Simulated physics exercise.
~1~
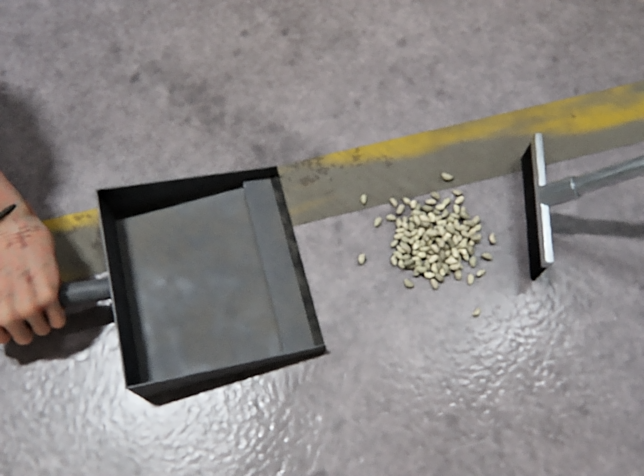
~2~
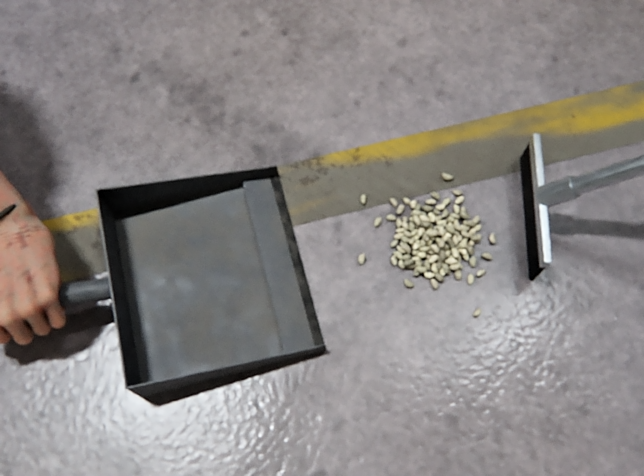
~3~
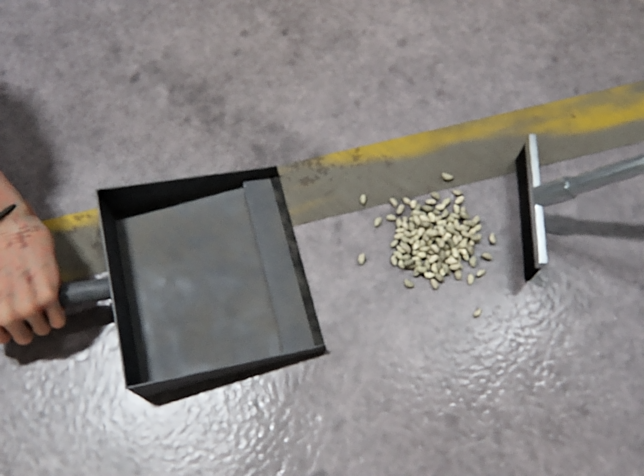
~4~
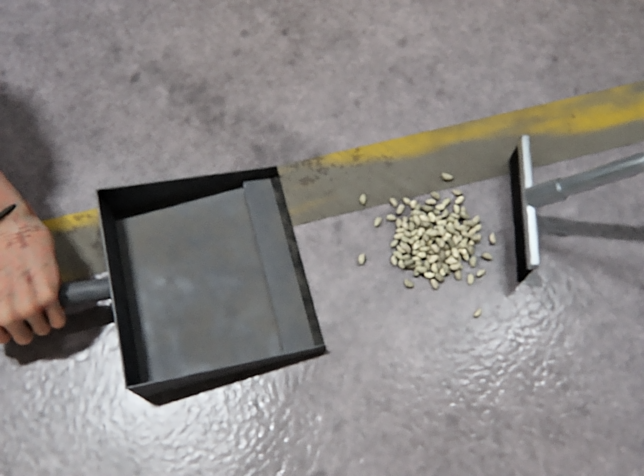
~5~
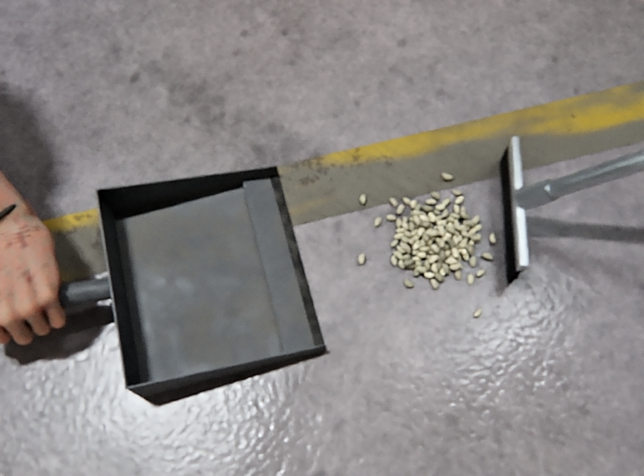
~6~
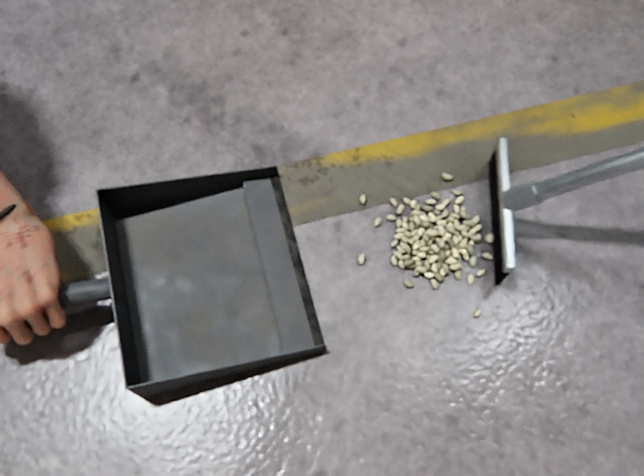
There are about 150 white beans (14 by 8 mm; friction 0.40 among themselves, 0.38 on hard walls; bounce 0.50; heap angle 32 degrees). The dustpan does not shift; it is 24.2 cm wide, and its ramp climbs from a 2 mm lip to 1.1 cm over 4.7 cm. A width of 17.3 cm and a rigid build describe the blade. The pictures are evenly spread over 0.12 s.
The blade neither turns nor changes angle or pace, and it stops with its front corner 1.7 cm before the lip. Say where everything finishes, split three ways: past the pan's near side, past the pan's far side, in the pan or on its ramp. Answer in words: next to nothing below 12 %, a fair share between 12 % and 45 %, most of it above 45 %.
Near side - next to nothing; far side - next to nothing; pan - a fair share.
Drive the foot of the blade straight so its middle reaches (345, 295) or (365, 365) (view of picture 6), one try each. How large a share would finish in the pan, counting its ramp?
I'd expect around 10 percent, then around 0 percent.
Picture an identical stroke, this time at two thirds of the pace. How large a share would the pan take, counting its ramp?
Share: Close to 20 %.
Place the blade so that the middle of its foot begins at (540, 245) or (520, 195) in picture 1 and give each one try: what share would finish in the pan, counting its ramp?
The two tries give some 10 % and some 25 %.
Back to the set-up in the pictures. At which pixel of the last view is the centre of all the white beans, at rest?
About (305, 243).
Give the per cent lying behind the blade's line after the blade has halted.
Roughly 5 percent of it.
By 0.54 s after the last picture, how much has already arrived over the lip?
I'd put it near 20 per cent at that point.
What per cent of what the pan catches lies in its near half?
Something like 60 per cent of the catch.
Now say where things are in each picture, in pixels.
The first picture shows blade from (546, 263) to (536, 141), moved 0.0 cm, 0 of the pieces shifted so far; middle of the pieces at (432, 238); pan at (199, 283).
The second picture shows blade from (545, 263) to (534, 141), moved 0.2 cm, 0 of the pieces shifted so far; middle of the pieces at (432, 238).
The third picture shows blade from (540, 264) to (530, 141), moved 0.7 cm, 0 of the pieces shifted so far; middle of the pieces at (432, 238).
The fourth picture shows blade from (532, 265) to (523, 142), moved 1.7 cm, 0 of the pieces shifted so far; middle of the pieces at (432, 238).
The fifth picture shows blade from (522, 266) to (513, 144), moved 3.0 cm, 0 of the pieces shifted so far; middle of the pieces at (432, 238).
The sixth picture shows blade from (509, 268) to (501, 145), moved 4.5 cm, 0 of the pieces shifted so far; middle of the pieces at (432, 238); pan at (199, 283).
Then, 0.18 s after the last picture, middle of the blade 14 cm from the lip; 0 % over the lip, far side 0 %, near side 0 %.
Then, 0.29 s after the last picture, middle of the blade 8 cm from the lip; 0 % over the lip, far side 0 %, near side 0 %.
Then, 0.54 s after the last picture, middle of the blade 4 cm from the lip; 20 % over the lip, far side 5 %, near side 5 %.
In the end, near side 5 %, far side 5 %, pan 20 %, in front of the lip or behind the blade 70 %.
